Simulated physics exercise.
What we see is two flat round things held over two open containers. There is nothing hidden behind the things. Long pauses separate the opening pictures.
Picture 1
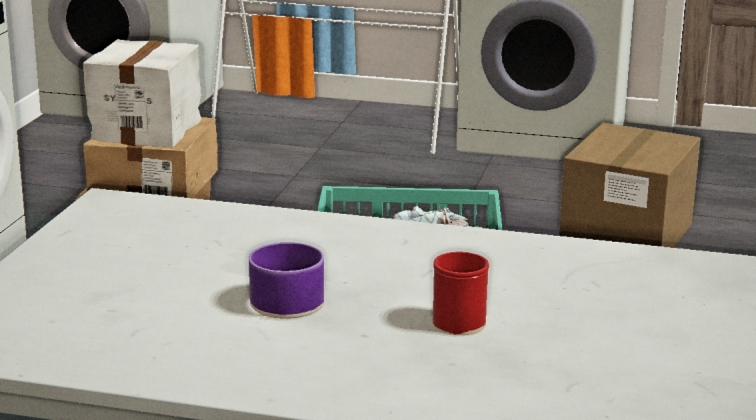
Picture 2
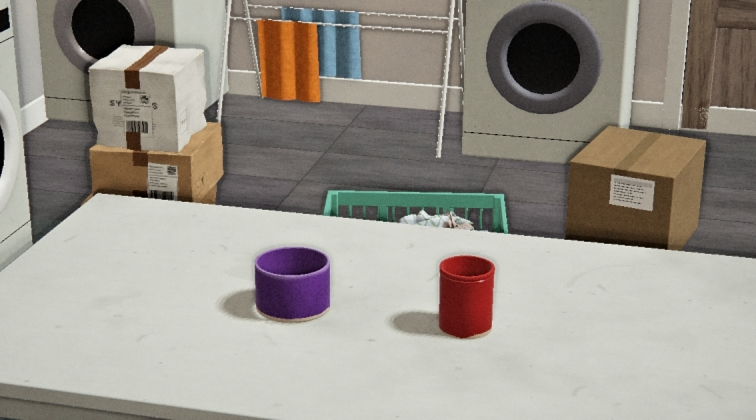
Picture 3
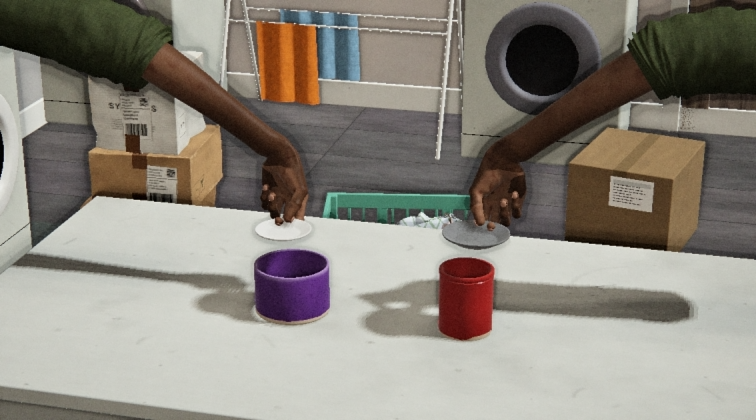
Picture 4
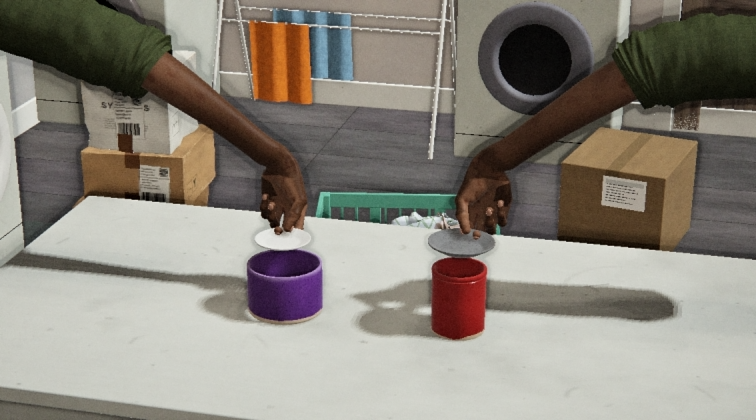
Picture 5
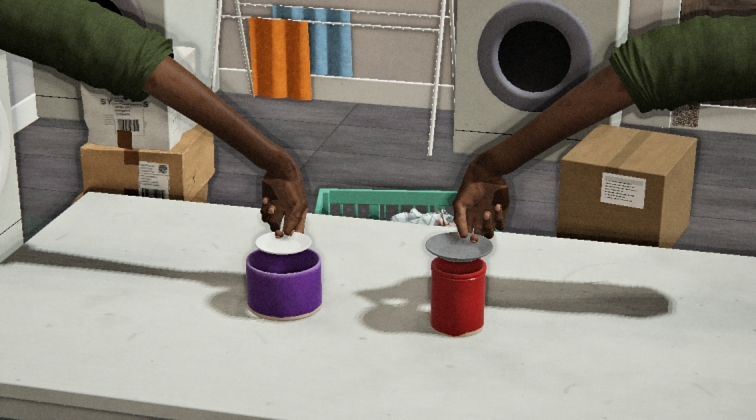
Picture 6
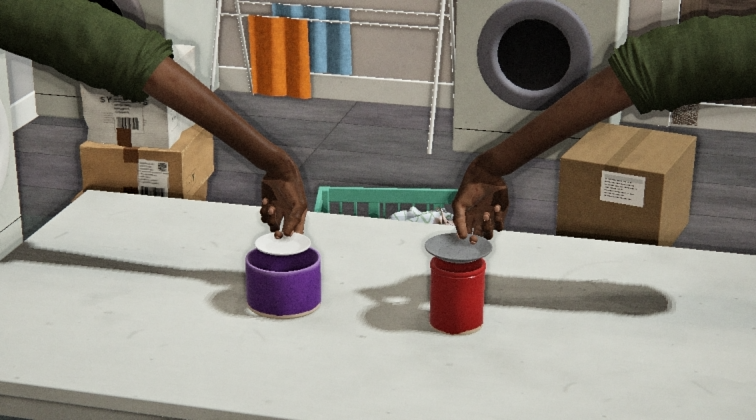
Two hands bring a white disc and a grey disc over purple and red containers.
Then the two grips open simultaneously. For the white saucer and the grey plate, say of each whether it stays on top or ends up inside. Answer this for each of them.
The white saucer ends up inside, the grey plate stays on top.
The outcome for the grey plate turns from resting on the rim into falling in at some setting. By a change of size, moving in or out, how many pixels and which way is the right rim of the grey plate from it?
Direction left, distance some 8 pixels.
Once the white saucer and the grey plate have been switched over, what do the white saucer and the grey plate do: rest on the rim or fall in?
Swapped, the white saucer is held up and the grey plate slides in.
Then, 0.16 s later than the last frame, white saucer dropping near (284, 284); grey plate sitting on the rim near (458, 258).
When it is over, the white saucer falls in, near (284, 298); the grey plate rests on the rim, near (458, 258).
